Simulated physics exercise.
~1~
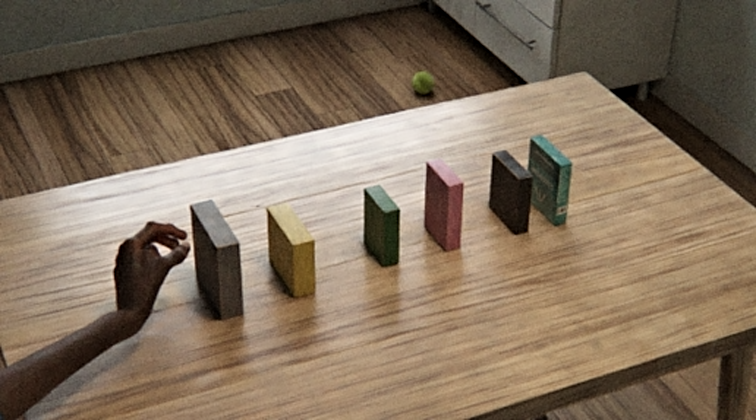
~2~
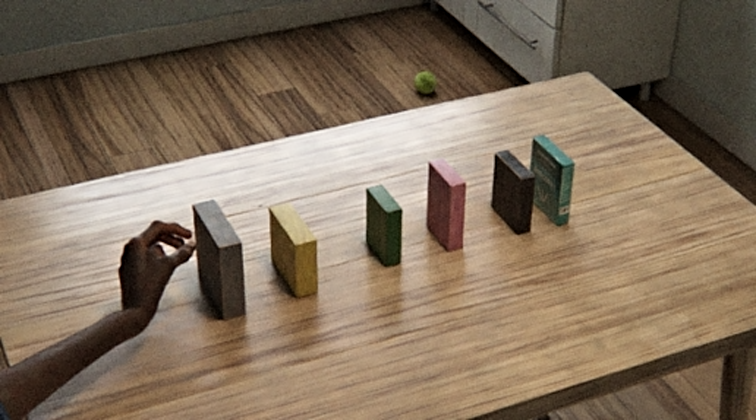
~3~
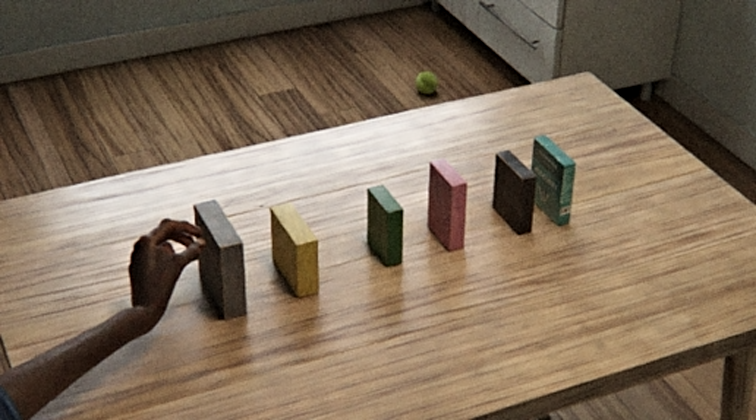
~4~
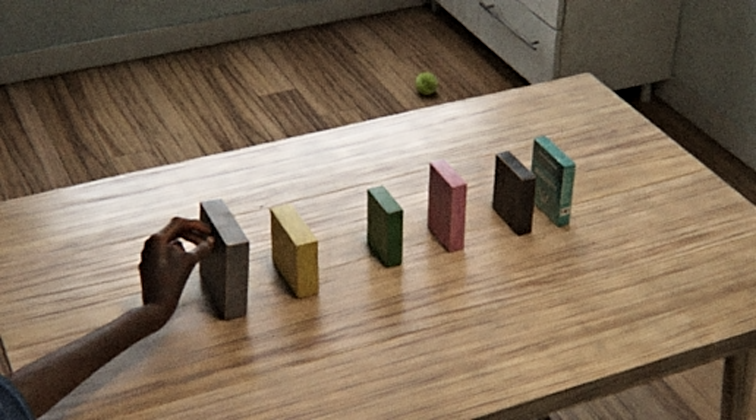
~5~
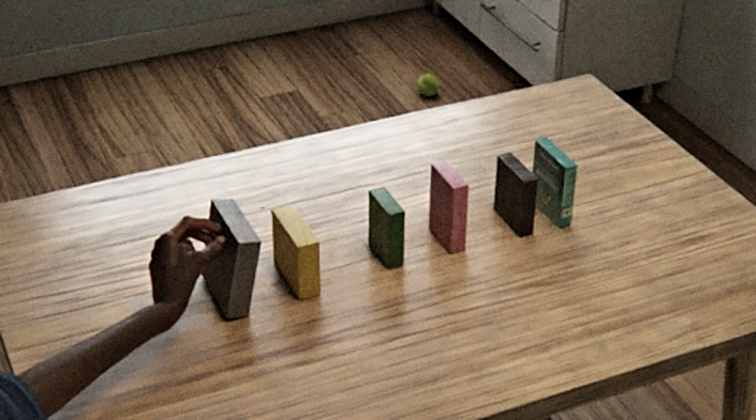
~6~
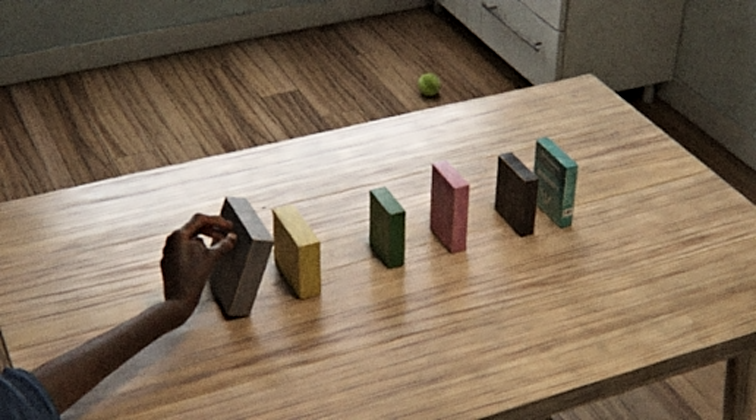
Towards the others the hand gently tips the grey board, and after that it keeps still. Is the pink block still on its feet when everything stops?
It will never lose its balance.
Then, 0.10 s past the last view, grey board 33° over.
Then, 0.30 s past the last view, grey board 39° over; yellow block rocked 5° from its first pose.
Then, 0.90 s past the last view, grey board 39° over; yellow block rocked 4° from its first pose.
Then, 1.40 s past the last view, grey board 38° over.
Finally, all 4 still in place. Final places as the last picture's camera would see them, pink block near (449, 207).
